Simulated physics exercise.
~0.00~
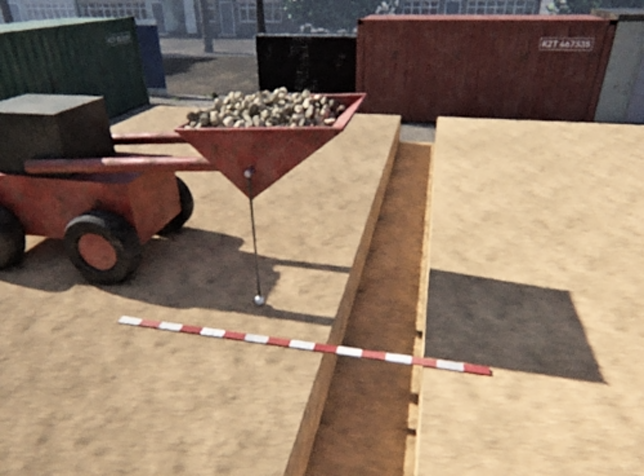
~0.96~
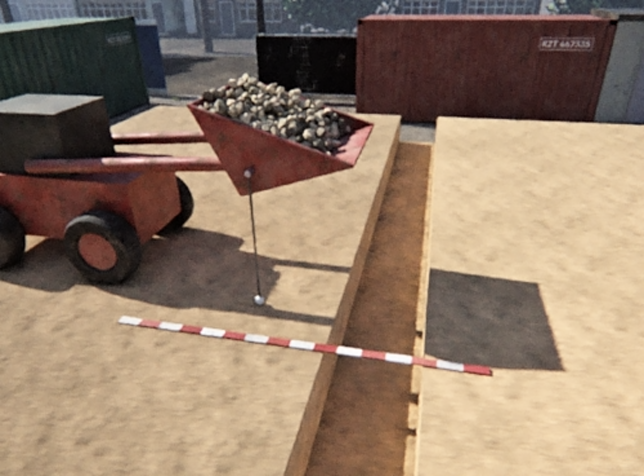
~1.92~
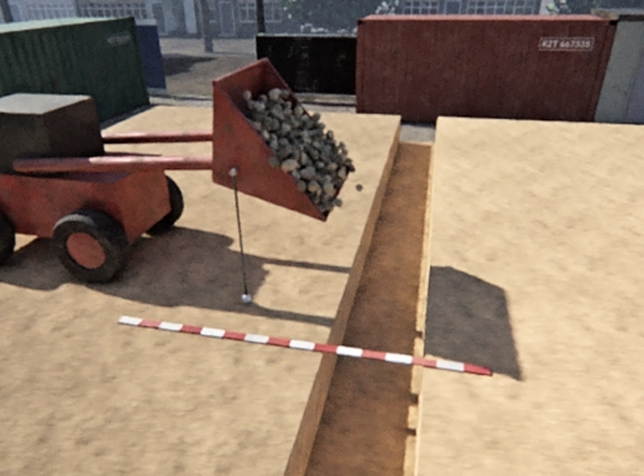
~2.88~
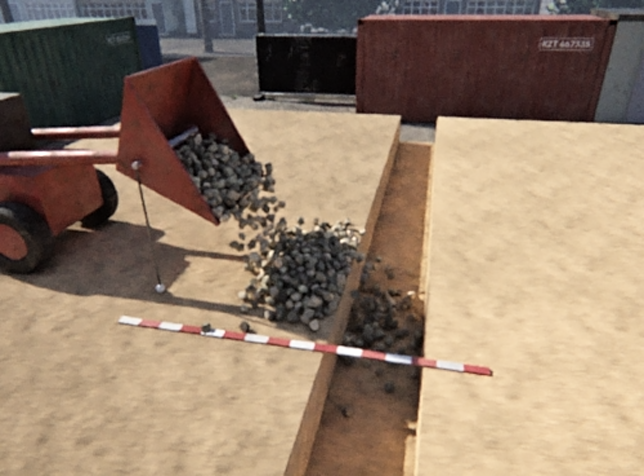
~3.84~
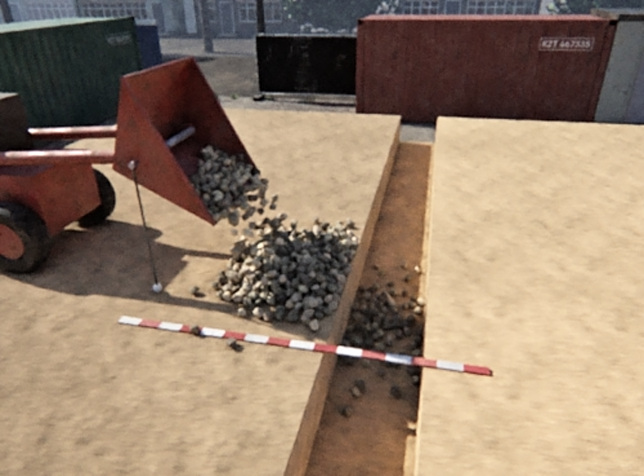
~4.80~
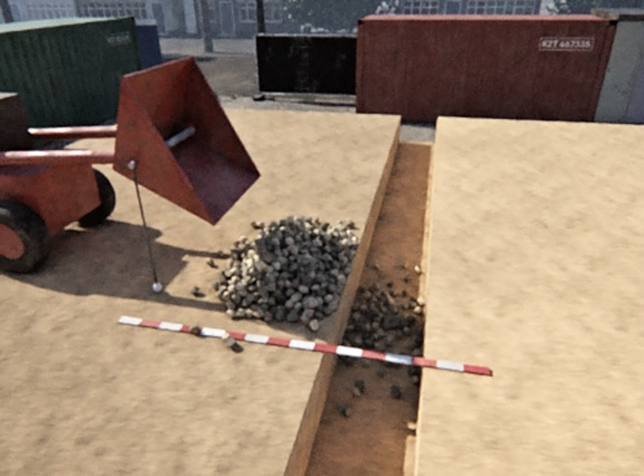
A sandy building site, seen from a raised, still viewpoint, has green, black and red containers along the back. At left, a red loader with a dark block on its body holds up a bucket heaped with grey stones, a white ball hanging beneath it, while a red-and-white staff lies across a narrow trench. The bucket tips forward toward the right, and stones gather at its lip. The loader backs away to the left as stones pour out. The bucket empties, leaving most in a pile beside the near edge and a smaller scatter in the trench.
